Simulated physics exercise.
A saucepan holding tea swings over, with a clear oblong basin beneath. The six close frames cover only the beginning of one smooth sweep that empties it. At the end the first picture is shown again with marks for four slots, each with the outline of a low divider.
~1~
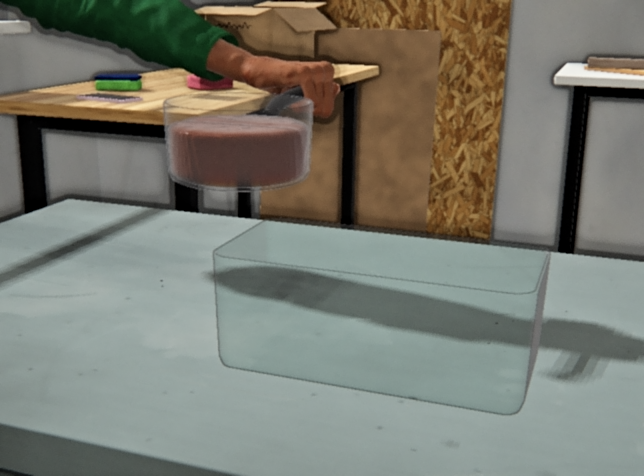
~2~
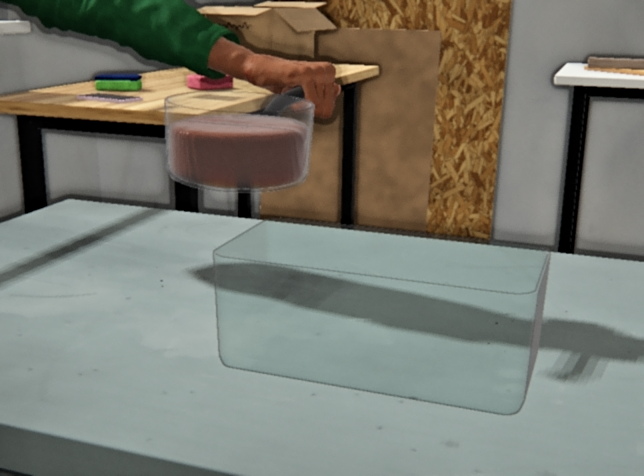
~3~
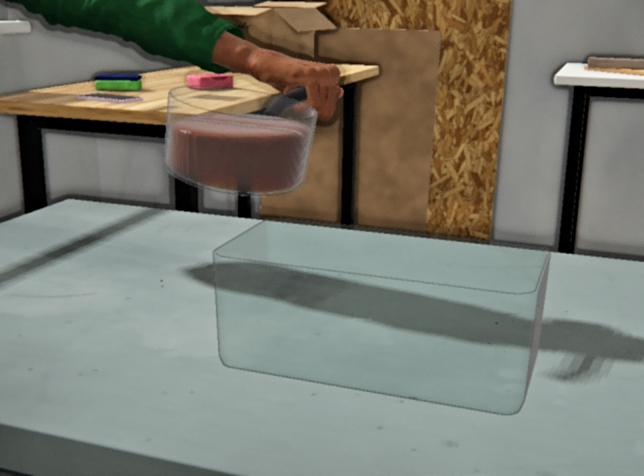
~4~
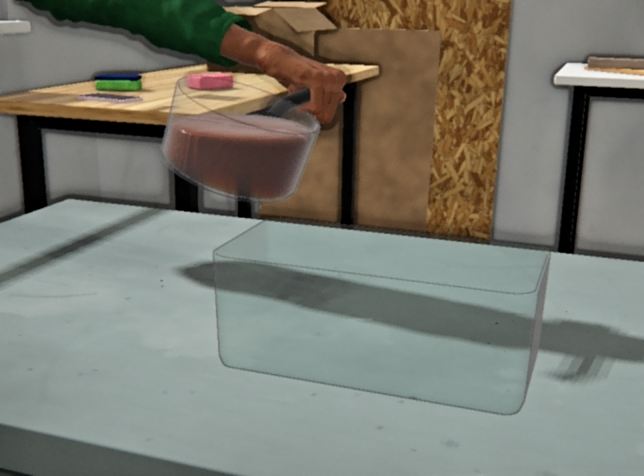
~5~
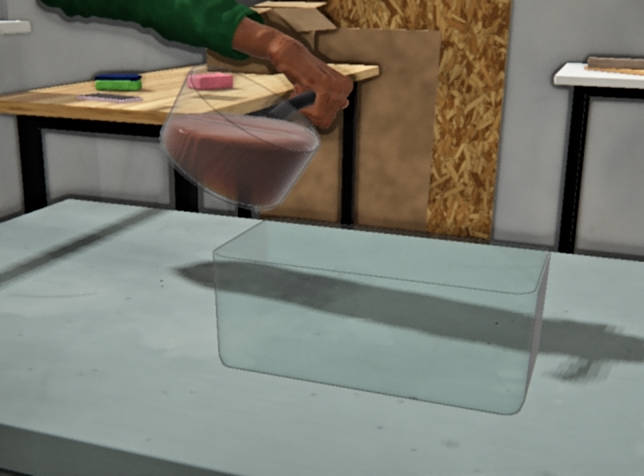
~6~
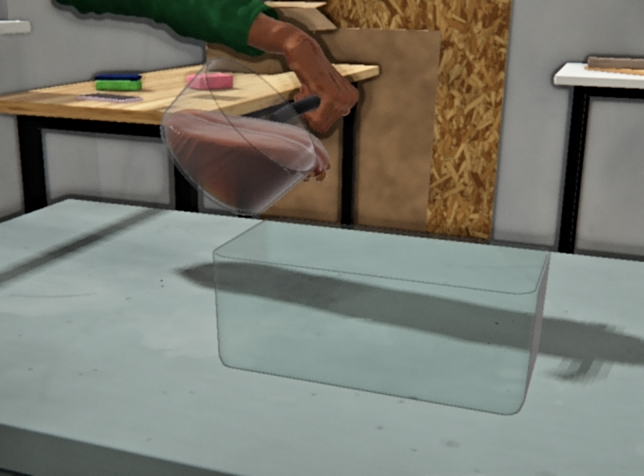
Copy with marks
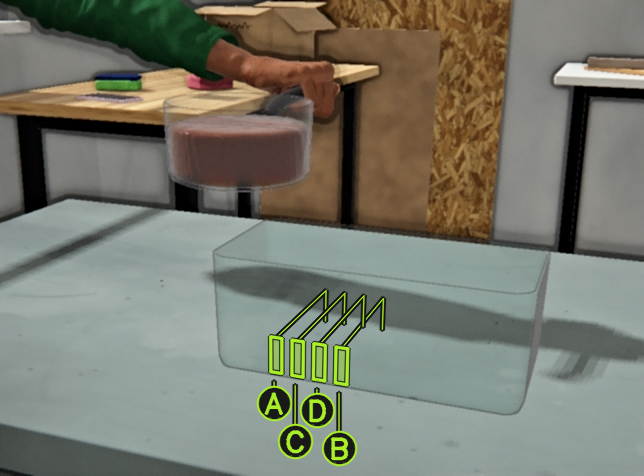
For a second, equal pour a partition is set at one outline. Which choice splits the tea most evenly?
Place D.
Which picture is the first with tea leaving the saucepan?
Picture 5.
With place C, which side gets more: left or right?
More ends on the right.
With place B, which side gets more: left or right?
The left side.
On the marked copy, A at (274, 381); B at (339, 392); C at (295, 385); D at (316, 388).
With A, about 11 % ends left of the wall and 89 % right of it.
With B, about 73 % ends left of the wall and 24 % right of it.
With C, about 30 % ends left of the wall and 69 % right of it.
With D, about 50 % ends left of the wall and 49 % right of it.
